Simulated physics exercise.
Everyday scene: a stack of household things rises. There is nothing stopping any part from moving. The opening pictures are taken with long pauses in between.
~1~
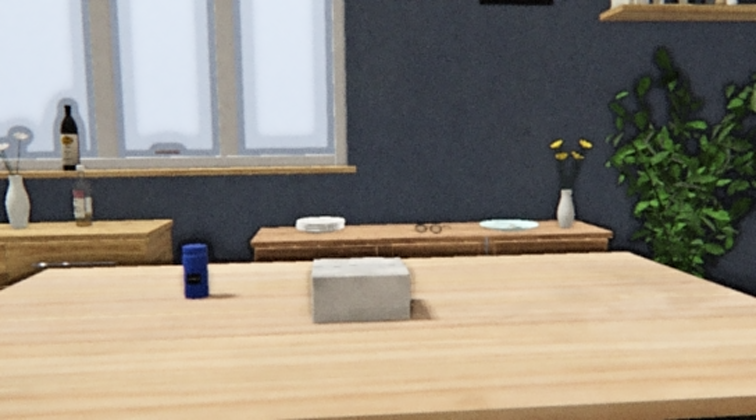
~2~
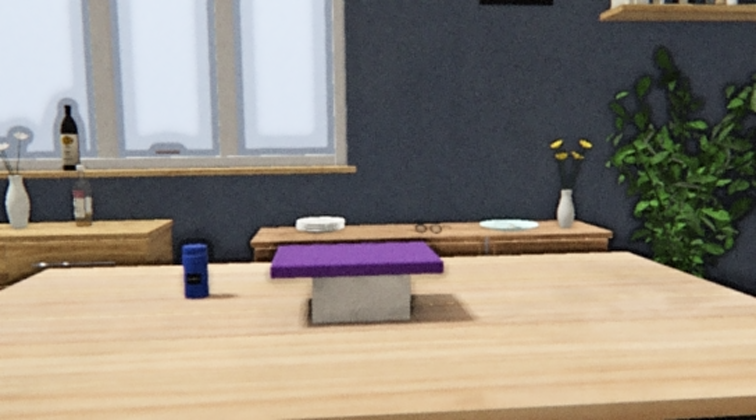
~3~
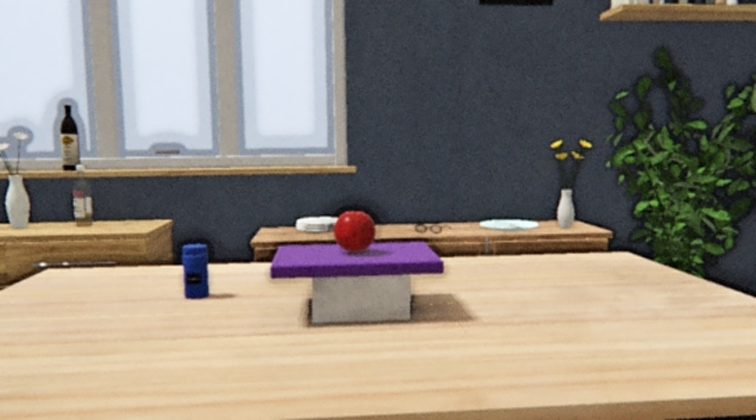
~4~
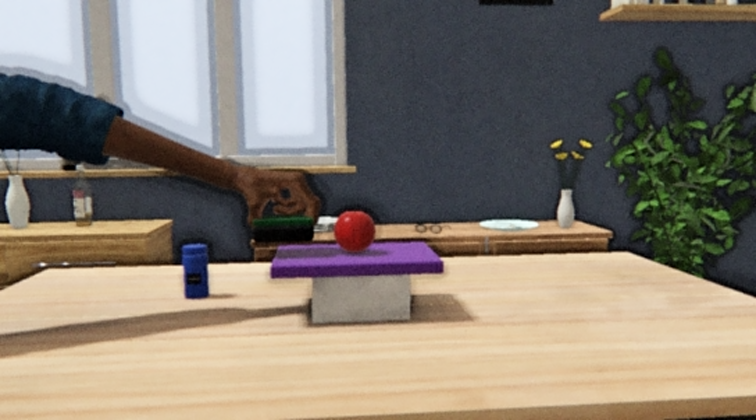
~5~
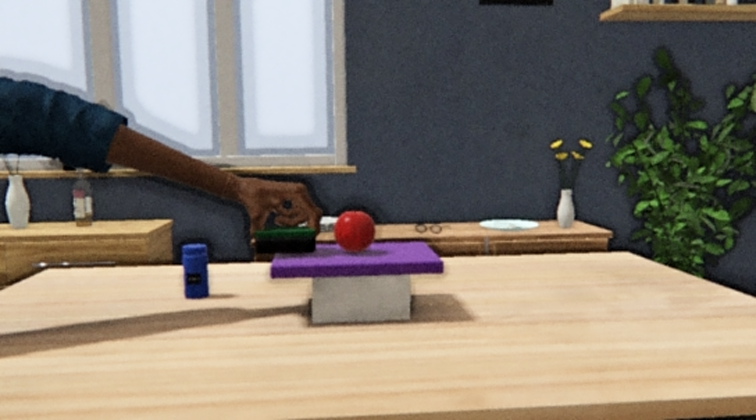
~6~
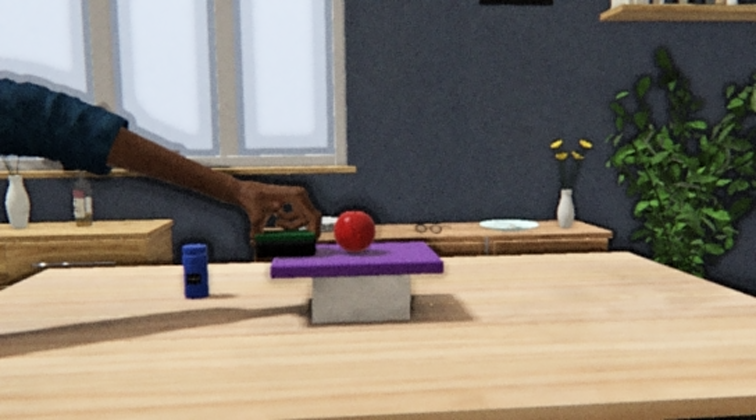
The video shows a white box on a wooden table beside a blue container, then a purple slab on top of it and a red apple on the slab, before a hand lowers a black sponge slightly onto the slab's left side.
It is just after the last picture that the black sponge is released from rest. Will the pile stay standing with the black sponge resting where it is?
It will remain standing.
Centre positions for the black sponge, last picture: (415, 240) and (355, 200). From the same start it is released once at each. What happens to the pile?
In the first case it holds; in the second case it loses its balance.
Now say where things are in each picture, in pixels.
In the first picture, the last thing is not in view yet.
In the second picture, the last thing is not in view yet; white box (359, 288).
In the third picture, the last thing is not in view yet; red apple (355, 232).
In the fourth picture, on its way; black sponge (284, 228); white box (359, 288).
In the fifth picture, on its way; black sponge (286, 239); red apple (355, 232).
In the sixth picture, set down, still held; black sponge (286, 243); white box (359, 288).
Then, 0.70 s later than the last frame, all is still.
Then, 1.60 s later than the last frame, black sponge resting near (286, 244).
When it is over, all 5 as before. End places, in pixels of the last picture, black sponge near (286, 244). The pile keeps its balance.
